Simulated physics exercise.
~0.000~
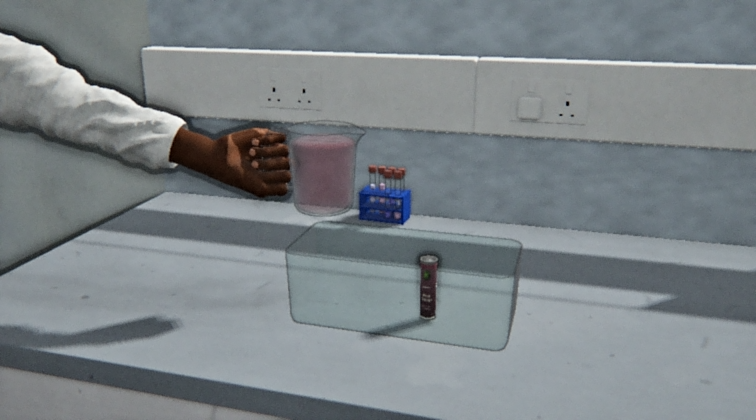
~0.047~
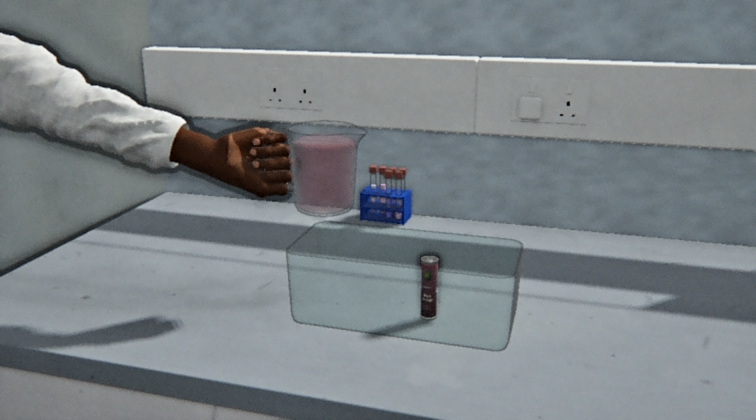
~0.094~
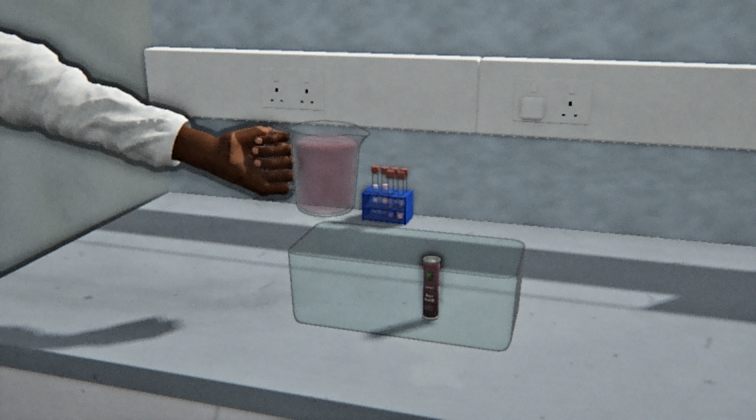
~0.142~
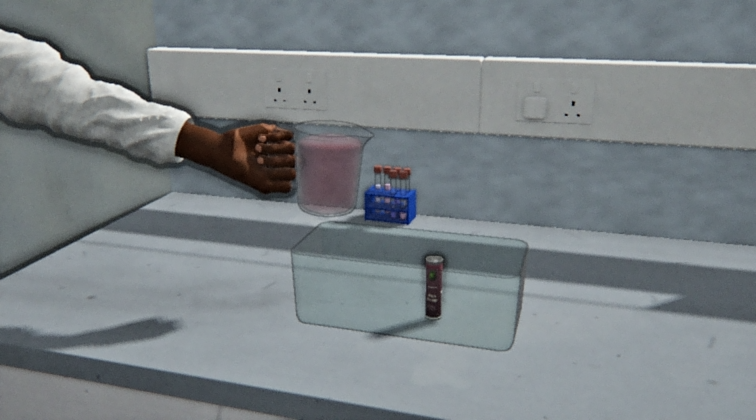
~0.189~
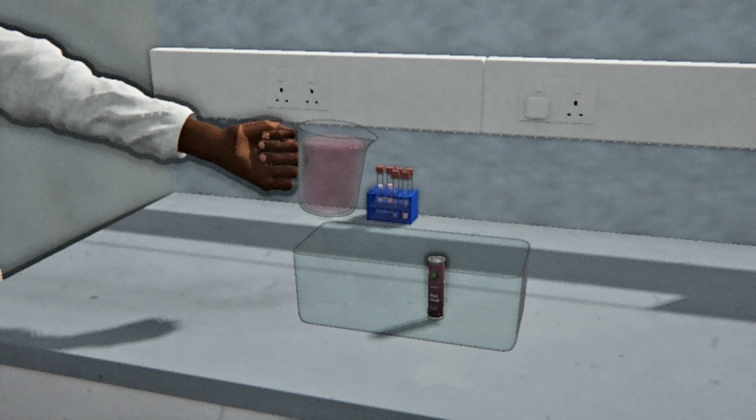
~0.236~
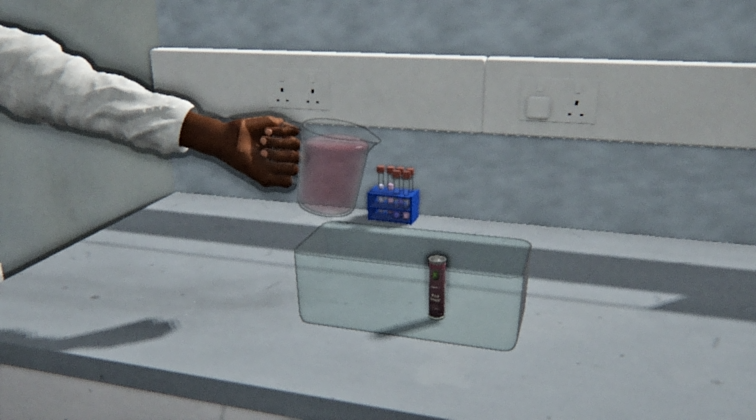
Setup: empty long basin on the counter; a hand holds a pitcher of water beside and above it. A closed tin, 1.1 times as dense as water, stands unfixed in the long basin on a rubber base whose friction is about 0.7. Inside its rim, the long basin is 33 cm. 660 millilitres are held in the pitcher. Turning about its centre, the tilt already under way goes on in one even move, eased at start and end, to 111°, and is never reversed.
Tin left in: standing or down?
Down.
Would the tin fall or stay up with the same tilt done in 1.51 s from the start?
In that case the tin overturns.
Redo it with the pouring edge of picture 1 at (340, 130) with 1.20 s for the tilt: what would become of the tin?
It does not tip.
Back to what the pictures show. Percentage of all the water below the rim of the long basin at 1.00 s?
Some 62 percent of the total.
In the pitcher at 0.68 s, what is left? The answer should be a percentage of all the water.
Roughly 80 %.
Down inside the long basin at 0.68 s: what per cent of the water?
Roughly 6 percent.
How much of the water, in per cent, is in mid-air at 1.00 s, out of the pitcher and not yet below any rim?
Estimate: Around 14 per cent.
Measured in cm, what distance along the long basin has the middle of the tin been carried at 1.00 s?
Around 8 centimetres.
After 0.68 s the tilt is 66° and 80 per cent is still to pour; the tin stands where it began.
After 1.00 s the tilt is 103° and 24 per cent is still to pour; the tin lies on its side.
After 1.33 s the tilt is 111° and 0 per cent is still to pour; the tin lies on its side.
After 1.70 s the tilt is 111° and 0 per cent is still to pour; the tin lies on its side.
In the end the tin lies on its side.
